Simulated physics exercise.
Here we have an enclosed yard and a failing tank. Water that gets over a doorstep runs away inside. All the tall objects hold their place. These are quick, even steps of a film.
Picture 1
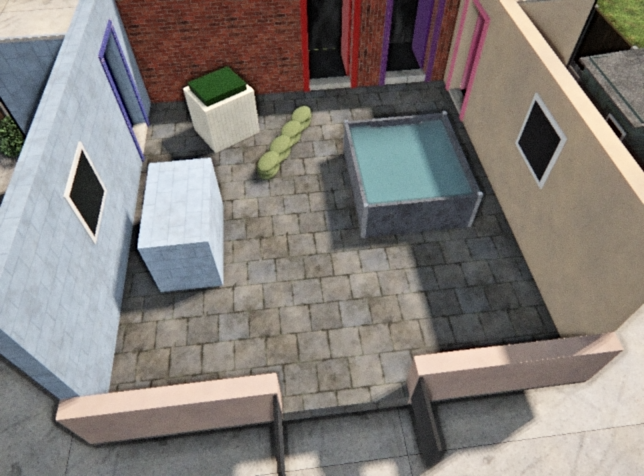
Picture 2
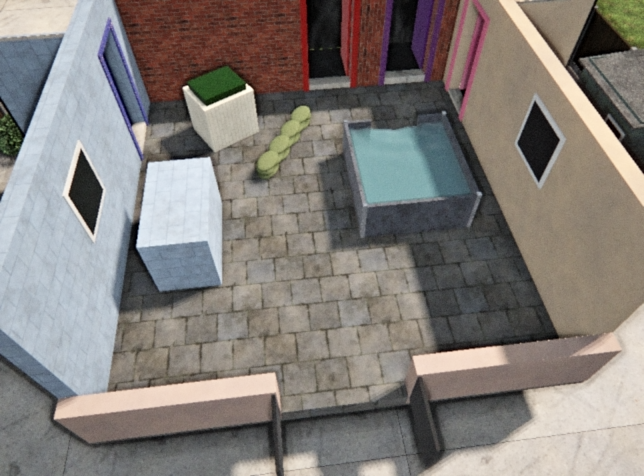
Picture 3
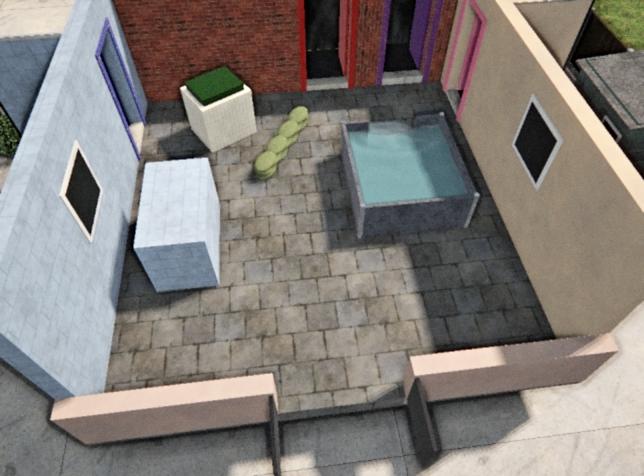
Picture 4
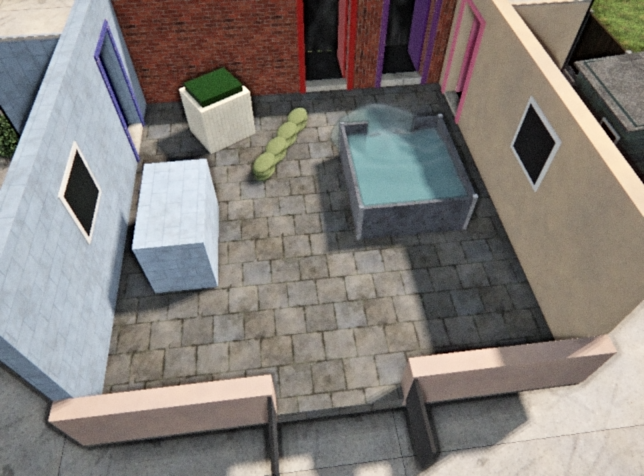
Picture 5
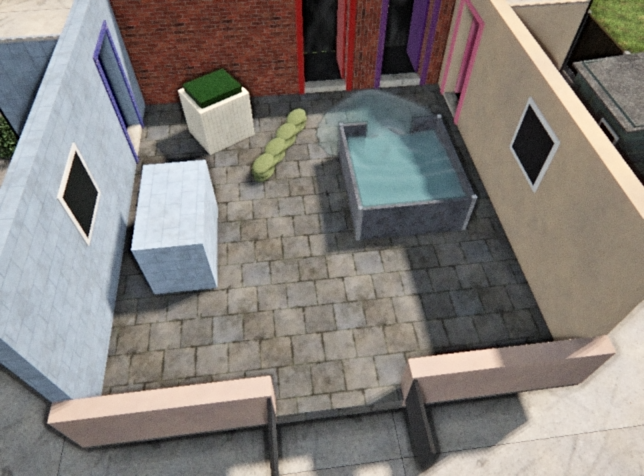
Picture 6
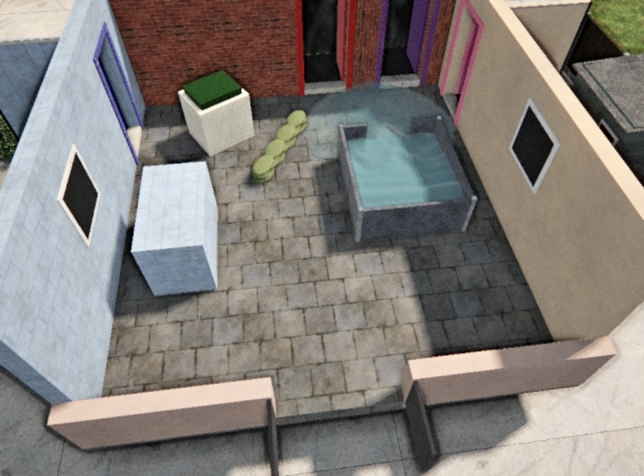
At first, a raised tank of still blue-green water stands whole in a paved yard between pale walls. Then its surface ripples as the far side opens, and water pours out there, spreading in a thin, clear sheet over the paving toward the brick wall, while the blocks and planter stay put.
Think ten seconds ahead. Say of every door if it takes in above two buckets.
In the end: The purple door lets in a lot; the red door lets in a lot; the blue door admits no more than that; the pink door lets in a lot.
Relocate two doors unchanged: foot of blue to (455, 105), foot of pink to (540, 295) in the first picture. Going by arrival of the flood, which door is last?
That is the door marked pink.
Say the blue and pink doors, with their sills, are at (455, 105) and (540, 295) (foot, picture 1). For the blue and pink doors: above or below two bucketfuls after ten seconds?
One by one: The blue one goes over; the pink one lets less in.
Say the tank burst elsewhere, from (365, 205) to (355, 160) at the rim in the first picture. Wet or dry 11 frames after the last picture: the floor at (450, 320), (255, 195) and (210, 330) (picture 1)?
In that order: Dry, wet, flooded.
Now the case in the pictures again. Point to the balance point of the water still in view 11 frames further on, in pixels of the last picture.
Close to (385, 158).
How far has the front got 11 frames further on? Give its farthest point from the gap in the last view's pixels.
Near (181, 105).
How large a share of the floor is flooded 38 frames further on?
About 55 per cent.
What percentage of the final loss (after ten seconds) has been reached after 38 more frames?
Close to 85 %.
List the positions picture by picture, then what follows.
The water tank at (408, 160) is whole and still, in the first frame.
The front is at a hidden place, out from the gap on the water tank's far side, in the second frame.
The front is at a hidden place, out from the gap on the water tank's far side, in the third frame.
Water pours out on the water tank's far side and has run to (382, 106), in the fourth frame.
The front is at (370, 90), out from the gap on the water tank's far side, in the fifth frame.
Water pours out on the water tank's far side and has run to (403, 89), in the sixth frame.
A moment on, water covers 15 % of the floor; the purple door over two buckets in, the red door over two buckets in, the blue door not reached, the pink door wet at the sill, nothing in.
Next, water covers 25 % of the floor; the purple door over two buckets in, the red door over two buckets in, the blue door not reached, the pink door over two buckets in.
Then, water covers 35 % of the floor; the purple door far over two buckets in, the red door far over two buckets in, the blue door wet at the sill, nothing in, the pink door far over two buckets in.
Later, water covers 55 % of the floor; the purple door far over two buckets in, the red door far over two buckets in, the blue door wet at the sill, nothing in, the pink door far over two buckets in.
In the end, water covers 90 % of the floor; the purple door far over two buckets in, the red door far over two buckets in, the blue door wet at the sill, nothing in, the pink door far over two buckets in.
